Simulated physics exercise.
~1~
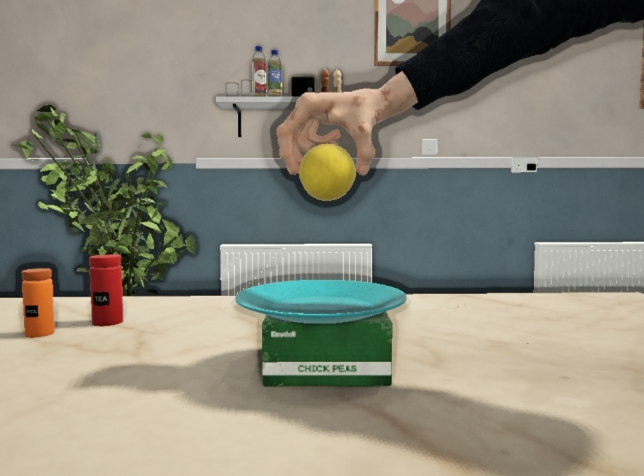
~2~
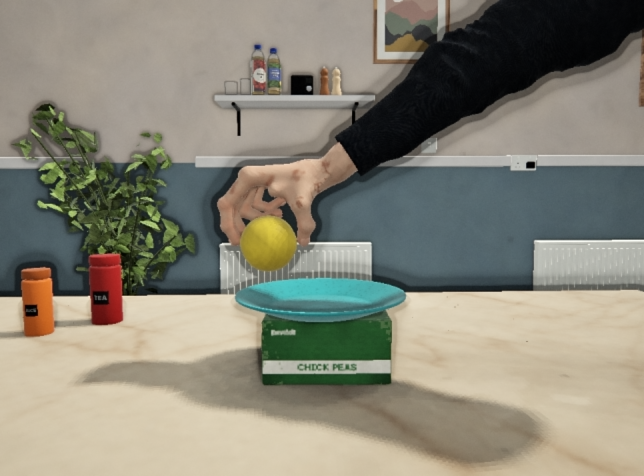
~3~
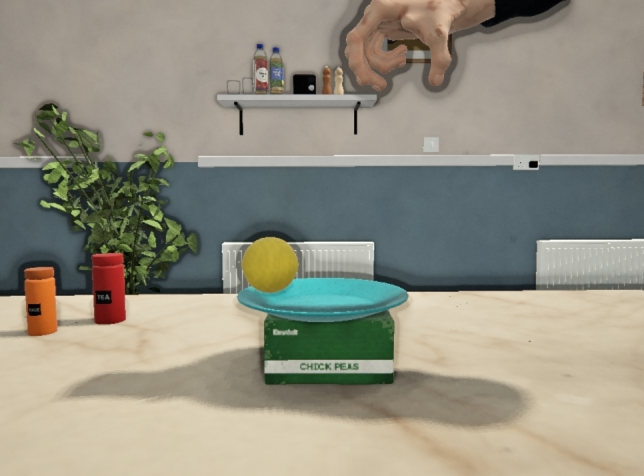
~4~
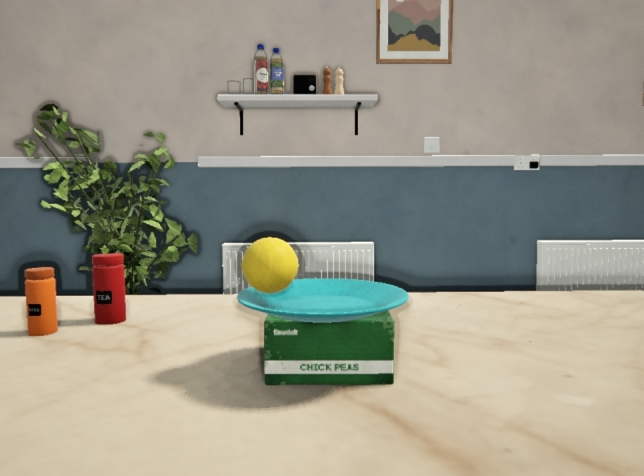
Hand lowering a yellow lemon onto the left side of a turquoise plate atop a green box, then withdrawing as everything stays balanced.
